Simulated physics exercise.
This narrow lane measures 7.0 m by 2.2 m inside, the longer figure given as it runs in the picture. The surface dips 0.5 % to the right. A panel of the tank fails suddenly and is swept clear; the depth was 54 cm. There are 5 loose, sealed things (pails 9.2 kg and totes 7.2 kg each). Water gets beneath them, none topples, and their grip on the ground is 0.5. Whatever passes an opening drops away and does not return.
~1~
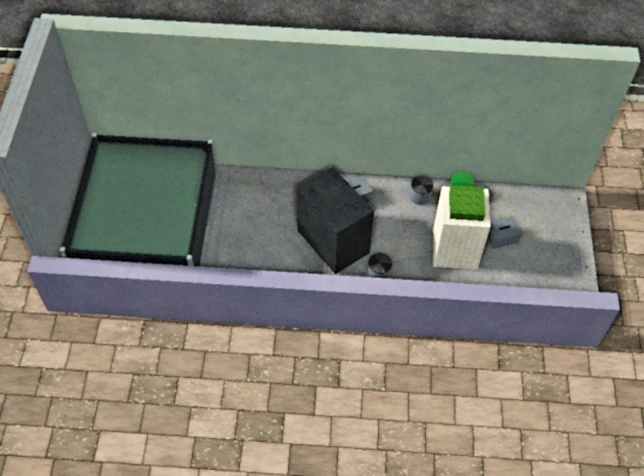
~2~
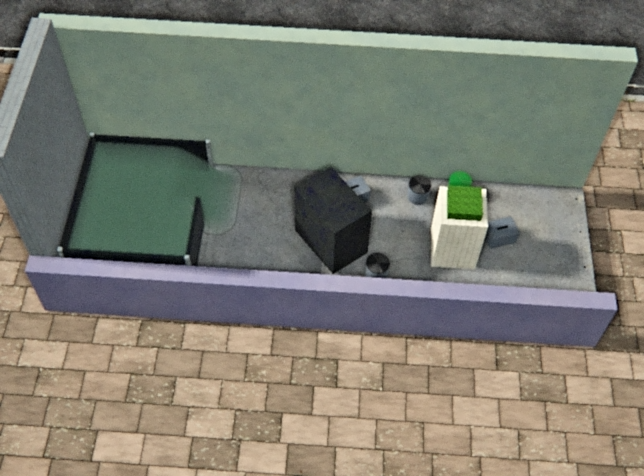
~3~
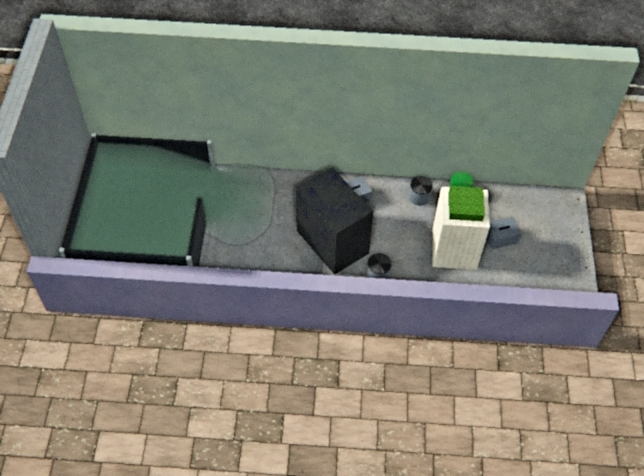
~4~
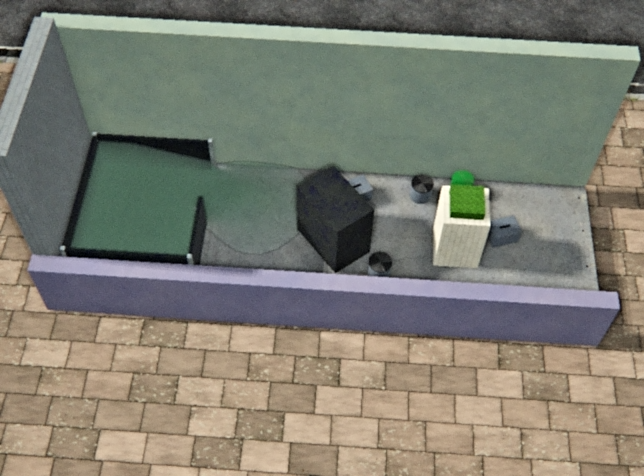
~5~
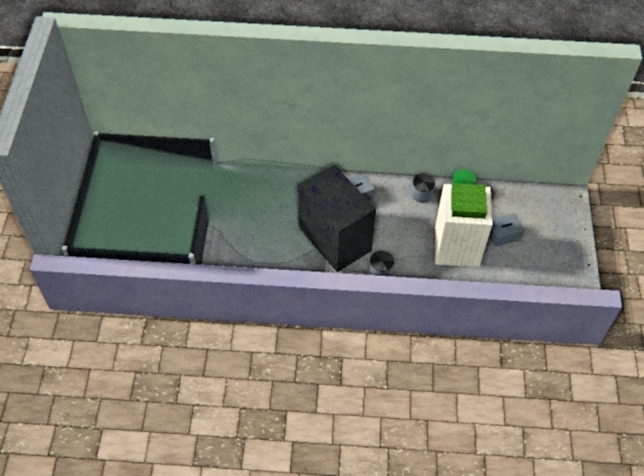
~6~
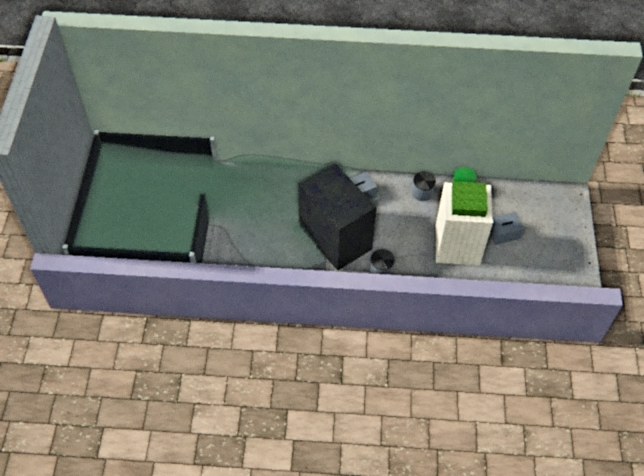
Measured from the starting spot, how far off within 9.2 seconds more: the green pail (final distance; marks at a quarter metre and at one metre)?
The green pail travels far.
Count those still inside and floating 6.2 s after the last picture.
At that moment 0.
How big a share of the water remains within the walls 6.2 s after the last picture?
Some 58 per cent remains.
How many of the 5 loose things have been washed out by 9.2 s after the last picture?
By then 3.
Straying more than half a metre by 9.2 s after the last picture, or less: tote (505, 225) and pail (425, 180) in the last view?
In that order: Past it, over.
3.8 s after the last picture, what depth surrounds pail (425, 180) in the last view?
About 5 cm.
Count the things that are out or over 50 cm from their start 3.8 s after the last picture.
4 of them.
Then, 1.2 s after the last picture the green pail is near (513, 200), 0.8 m from its start, aground; 0 of 5 are out; 2 afloat.
Then, 3.8 s after the last picture the green pail has gone out; 3 of 5 are out; 0 afloat.
Then, 6.2 s after the last picture the green pail has gone out; 3 of 5 are out; 0 afloat.
Then, 9.2 s after the last picture the green pail has gone out; 3 of 5 are out; 0 afloat.
